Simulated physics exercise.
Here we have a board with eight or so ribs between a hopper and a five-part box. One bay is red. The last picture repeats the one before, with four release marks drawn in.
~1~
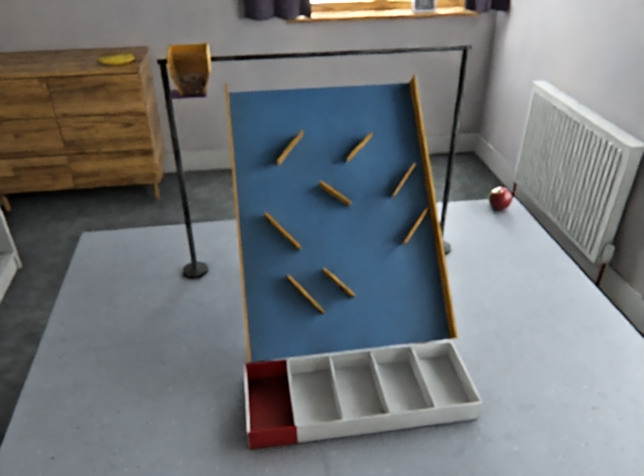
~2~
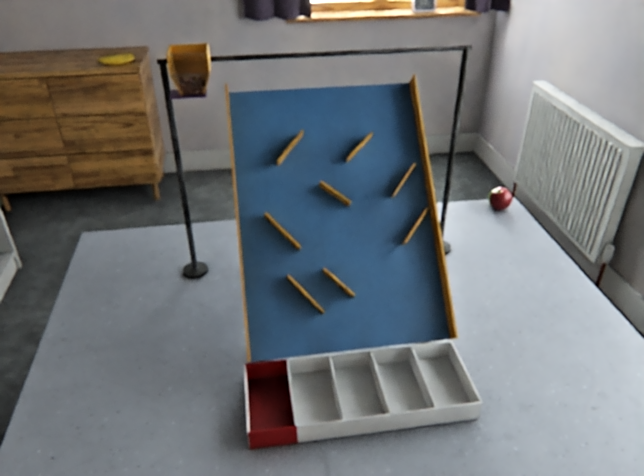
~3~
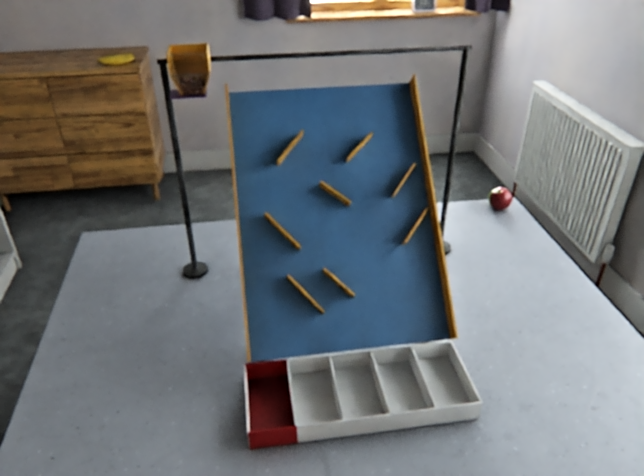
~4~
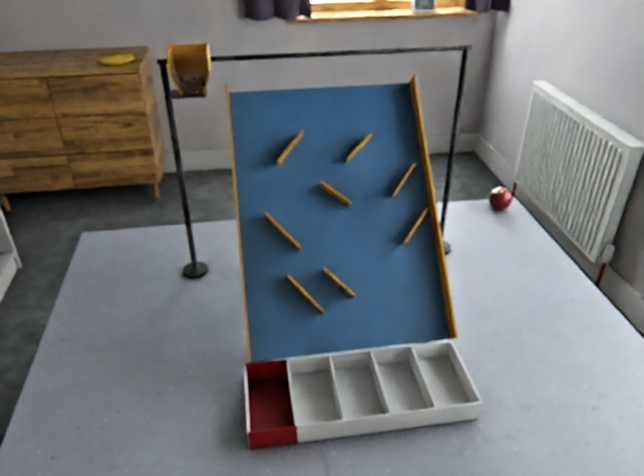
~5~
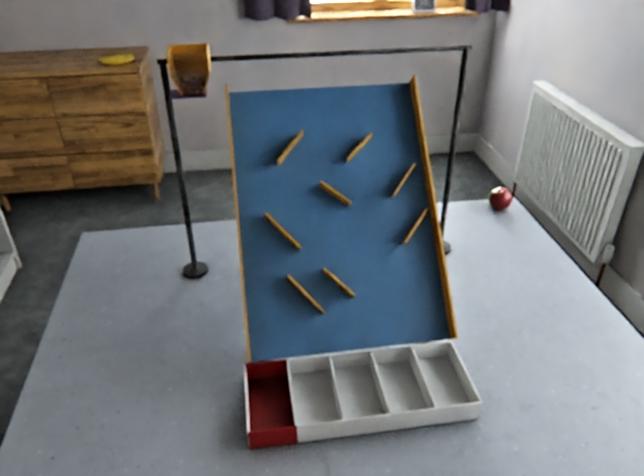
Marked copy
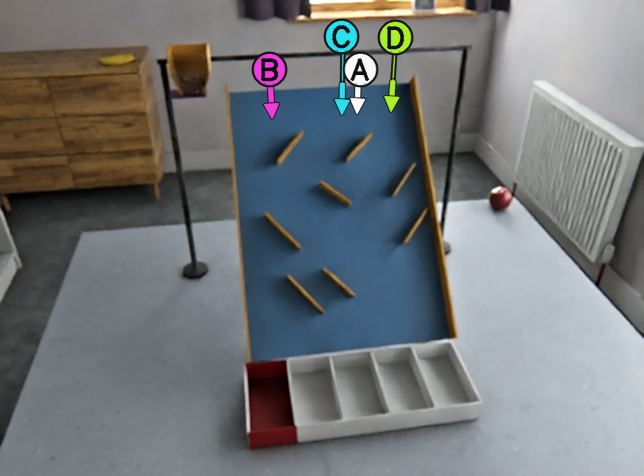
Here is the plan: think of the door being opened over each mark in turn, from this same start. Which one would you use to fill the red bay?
The answer is mark B.
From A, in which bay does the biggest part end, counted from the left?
The fourth.
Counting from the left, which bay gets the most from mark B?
It is the first one.
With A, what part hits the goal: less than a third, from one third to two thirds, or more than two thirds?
Less than a third.
On the marked copy, mark A meets the board at (357, 108); mark B meets the board at (271, 113); mark C meets the board at (342, 108); mark D meets the board at (391, 106).
If A is chosen, not one piece in the red bay, the larger part in other bays, about a tenth outside the box.
If B is chosen, roughly two thirds in the red bay, about a tenth in other bays, roughly a quarter outside the box.
If C is chosen, not one piece in the red bay, almost all in other bays, about a tenth outside the box.
If D is chosen, not one piece in the red bay, the larger part in other bays, about a tenth outside the box.
